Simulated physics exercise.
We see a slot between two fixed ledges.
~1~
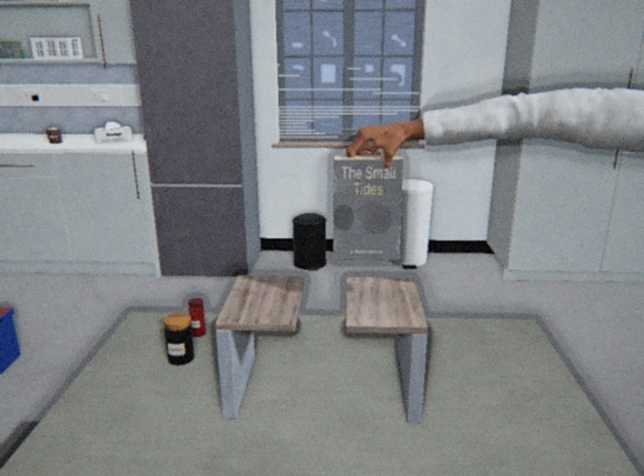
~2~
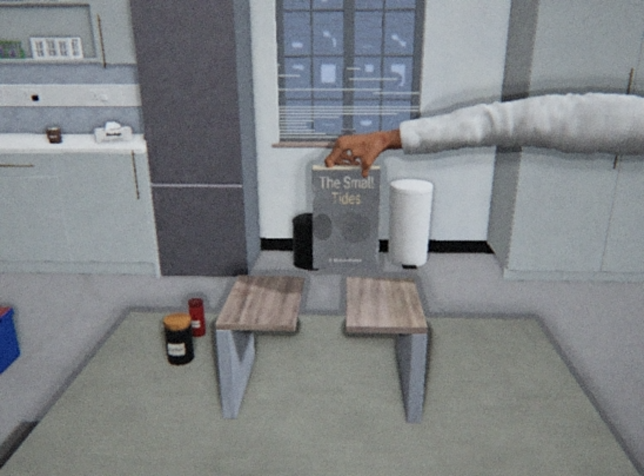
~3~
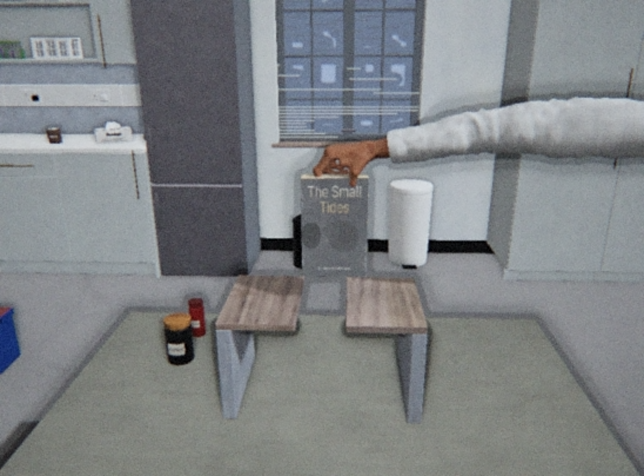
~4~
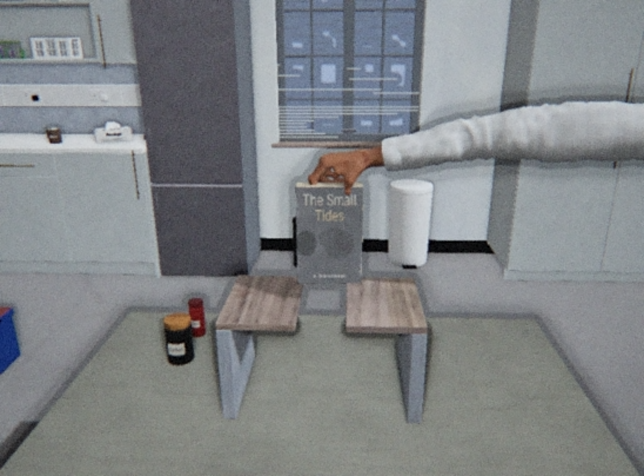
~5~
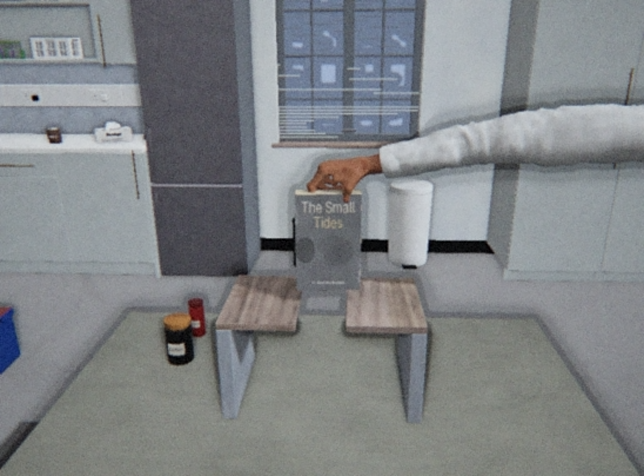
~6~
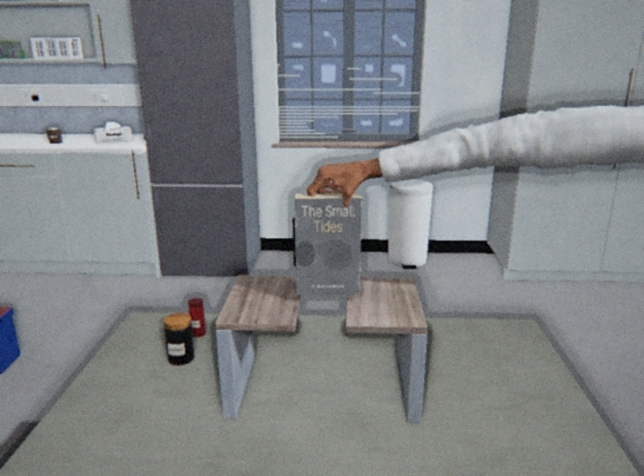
A grey book, gripped from above by a hand in a pale sleeve, moved left and then down to the gap between two small wooden-topped stands, near a red shaker and a dark jar.
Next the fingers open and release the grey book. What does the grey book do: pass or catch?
As it turns out, it is caught.
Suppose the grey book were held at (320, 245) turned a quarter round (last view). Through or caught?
Then it drops through.
Then, 0.20 s on from there, grey book shifted a little near (328, 253).
Then, 0.30 s on from there, grey book resting near (328, 253).
In the end, all 3 unmoved. At the end, from the last picture's camera, grey book near (328, 253). The book lodges.
